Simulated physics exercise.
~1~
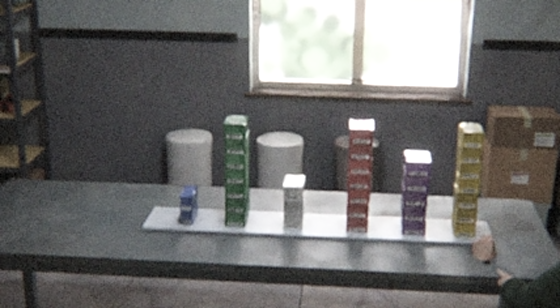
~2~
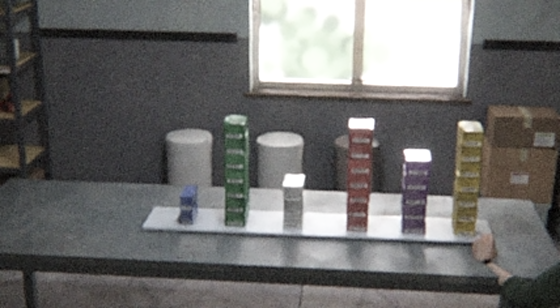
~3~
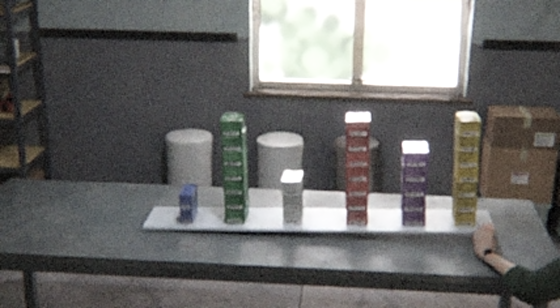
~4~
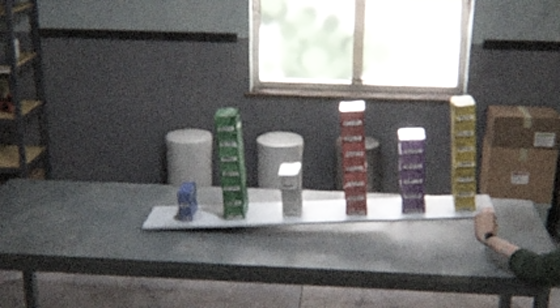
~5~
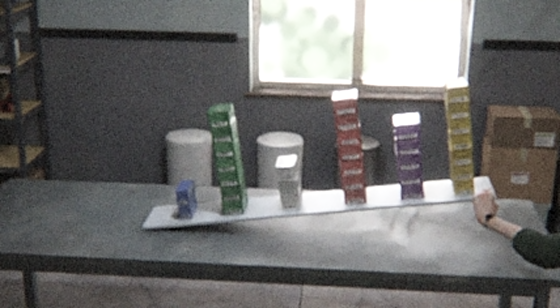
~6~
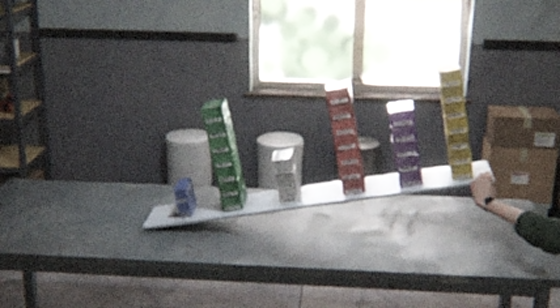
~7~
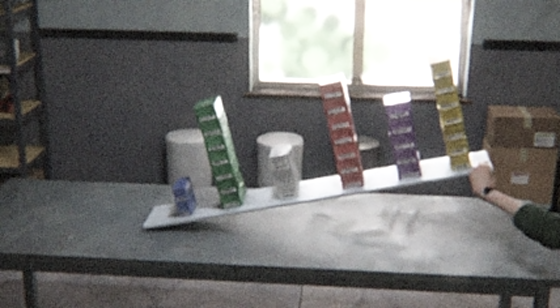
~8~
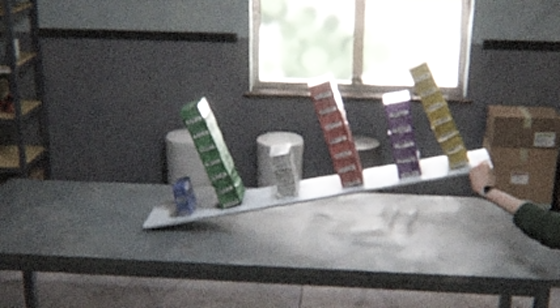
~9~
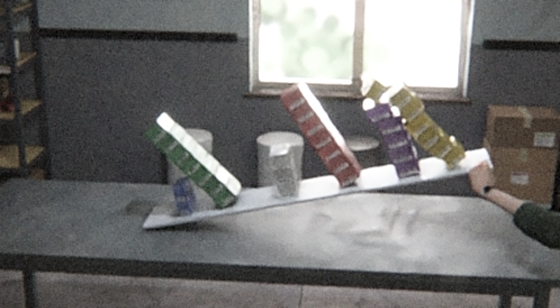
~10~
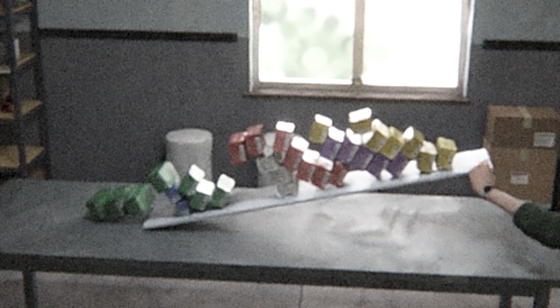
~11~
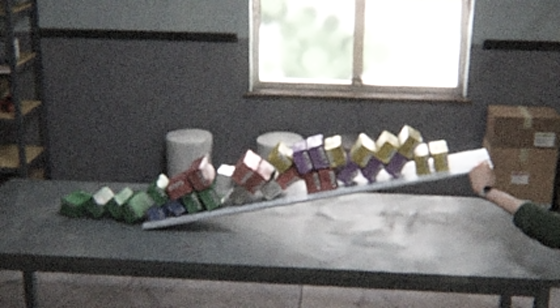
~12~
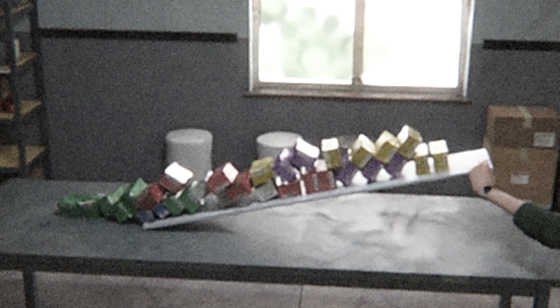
A hand at the right edge grips a long white board lying on a gray table in a dim room, seen from the front with a bright window behind. On the board stand stacks of small blocks, from left a short blue one, tall green, short pale, tall red, medium purple and tall yellow. The hand lifts the right end, and the stacks lean left as the slope steepens. The yellow, green and red stacks tip furthest, then they and the purple one topple leftward and break apart. Finally the blocks lie jumbled down the still-raised board, with green ones spilled onto the table.
